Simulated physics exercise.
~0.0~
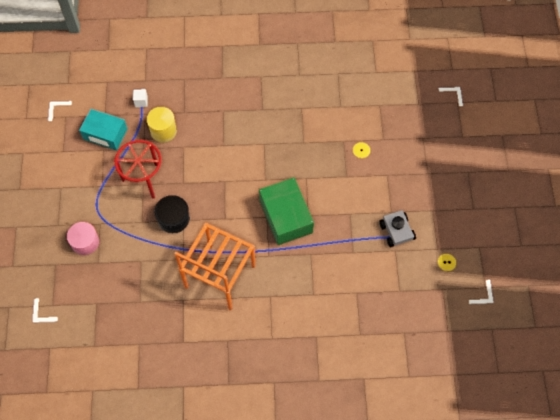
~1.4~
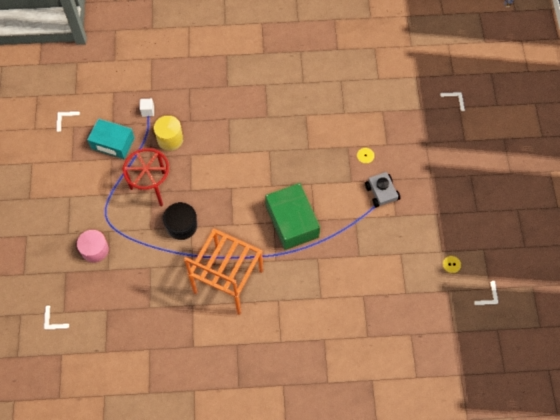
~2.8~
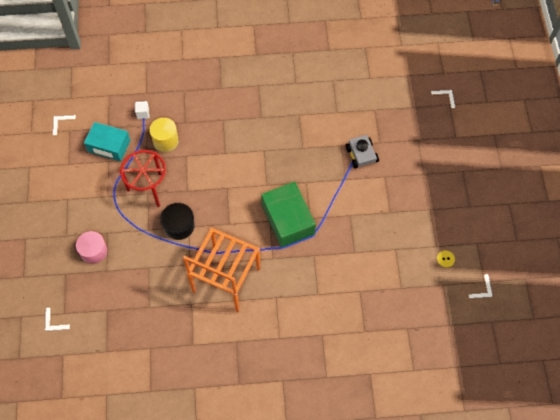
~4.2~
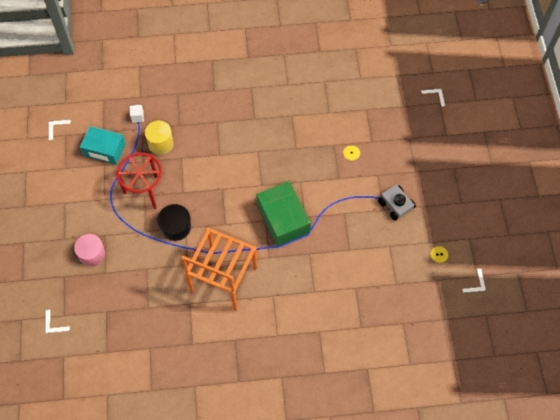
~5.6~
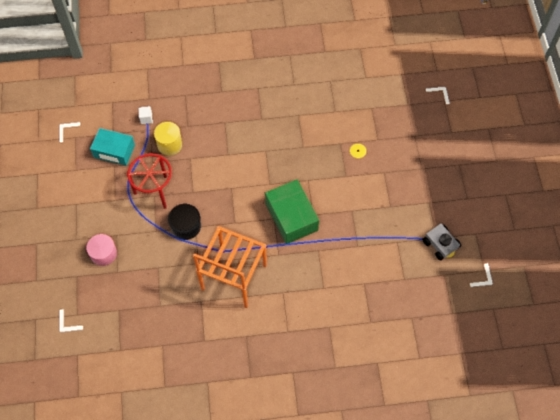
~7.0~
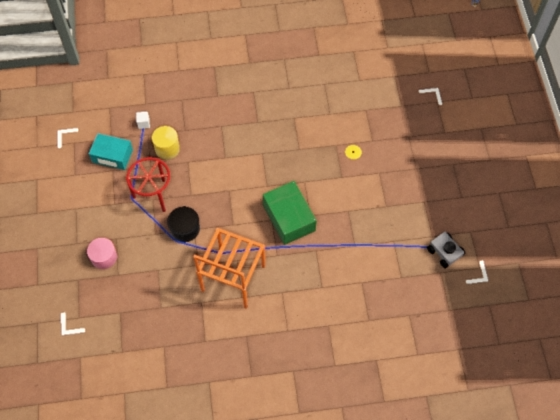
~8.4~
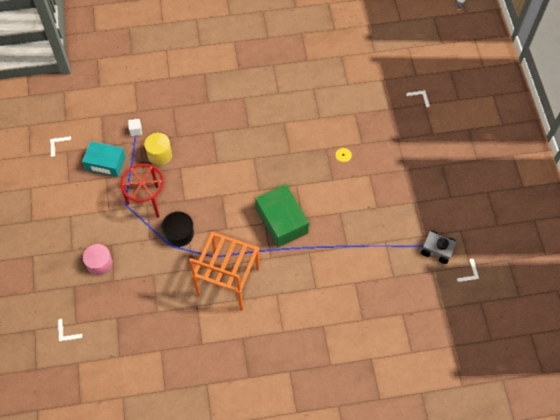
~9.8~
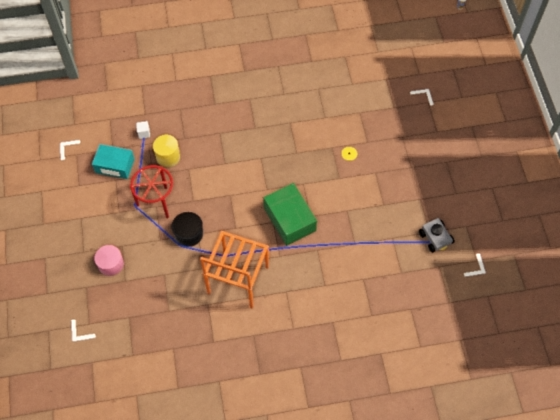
A small grey cart trails a thin blue lead across a brick-paved floor, seen from high above, with shadows along the right. The lead curves back past a green crate, an orange chair frame, a black pot and a red stool to a small white block at upper left, near a teal box and yellow tub, with a pink tub lower left. The cart moves up to the upper yellow mark, bending the lead around the crate. It then heads down and right past the lower mark, drawing the lead nearly straight. It finally stops at right, the objects still standing in place.
